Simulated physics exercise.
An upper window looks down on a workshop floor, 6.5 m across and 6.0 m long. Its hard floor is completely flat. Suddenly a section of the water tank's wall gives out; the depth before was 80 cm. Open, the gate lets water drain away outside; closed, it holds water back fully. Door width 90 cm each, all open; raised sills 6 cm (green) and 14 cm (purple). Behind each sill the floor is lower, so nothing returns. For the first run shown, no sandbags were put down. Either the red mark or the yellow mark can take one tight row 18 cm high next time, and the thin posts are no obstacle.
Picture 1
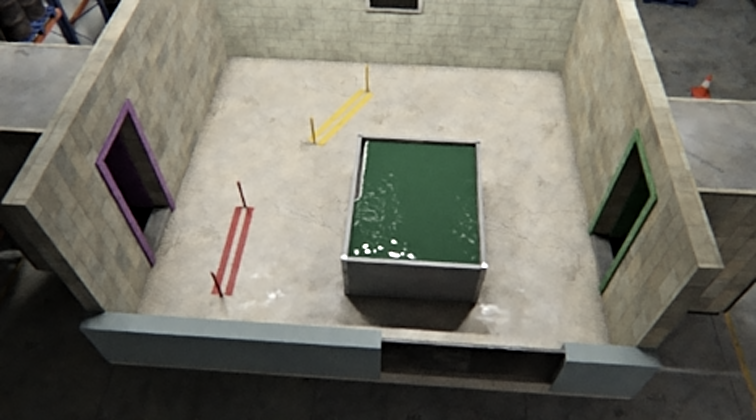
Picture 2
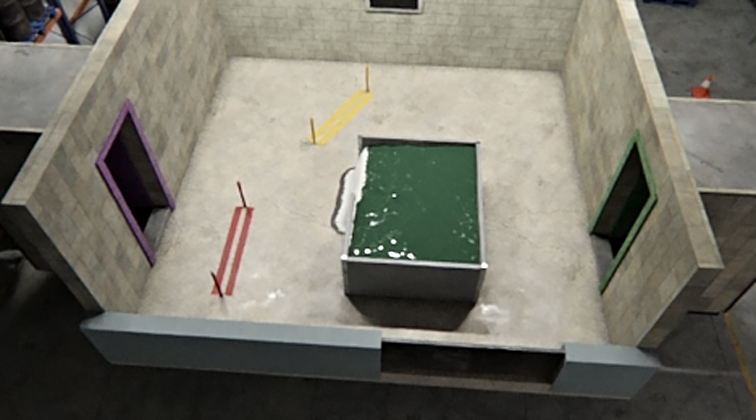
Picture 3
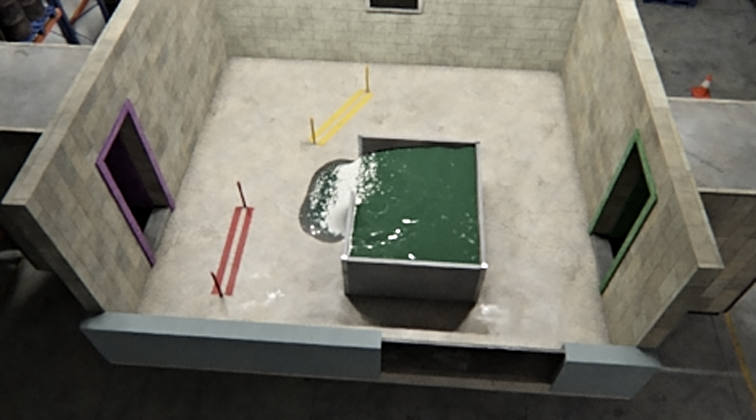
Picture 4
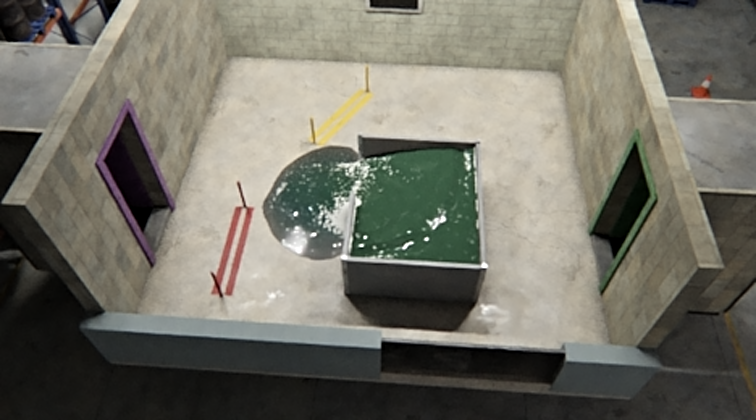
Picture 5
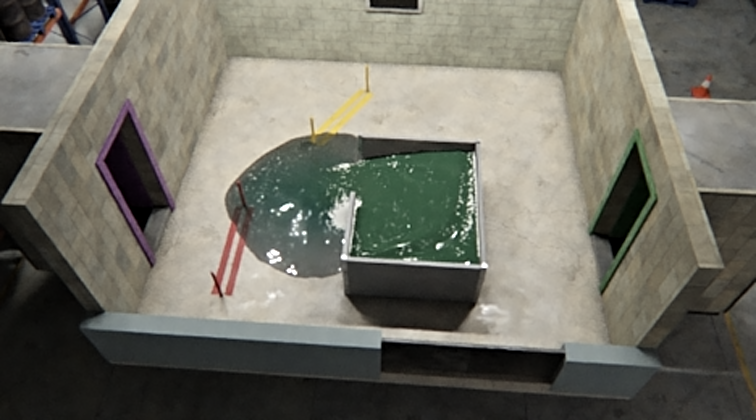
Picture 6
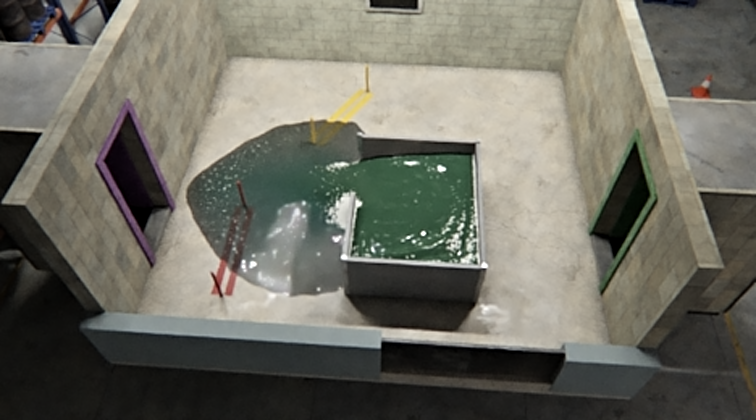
Green water in a rectangular tank bursting out through its left side and spreading across the pale floor over red and yellow stripes.
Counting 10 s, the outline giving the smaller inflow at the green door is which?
It is the yellow one.
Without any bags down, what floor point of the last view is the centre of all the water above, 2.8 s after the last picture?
Centre estimate: Near (302, 185).
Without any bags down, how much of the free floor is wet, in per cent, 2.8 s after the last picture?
Roughly 50 per cent of the floor is wet.
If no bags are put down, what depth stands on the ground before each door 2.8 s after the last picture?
Depth (cm) - green: 0, purple: 21.
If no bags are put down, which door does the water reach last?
The green door.
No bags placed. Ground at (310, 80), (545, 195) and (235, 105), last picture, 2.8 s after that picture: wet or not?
Soaked, bone dry, soaked.
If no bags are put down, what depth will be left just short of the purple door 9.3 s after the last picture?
About 7.5 centimetres.
Then, 0.7 s after the last picture water covers 35 % of the floor and is deepest (40 cm) near (348, 194) in the run without bags; in at the green door, 0 L with no bags, 0 L with the row on red, 0 L on yellow.
Then, 1.5 s after the last picture water covers 40 % of the floor and is deepest (53 cm) near (228, 60) in the run without bags; in at the green door, 0 L with no bags, 0 L with the row on red, 0 L on yellow.
Then, 2.8 s after the last picture water covers 50 % of the floor and is deepest (30 cm) near (228, 60) in the run without bags; in at the green door, 0 L with no bags, 0 L with the row on red, 0 L on yellow.
Then, 5.3 s after the last picture water covers 90 % of the floor and is deepest (18 cm) near (602, 370) in the run without bags; in at the green door, 0 L with no bags, 0 L with the row on red, 0 L on yellow.
Then, 9.3 s after the last picture water covers 100 % of the floor and is deepest (14 cm) near (588, 369) in the run without bags; in at the green door, 43 L with no bags, 49 L with the row on red, 21 L on yellow.
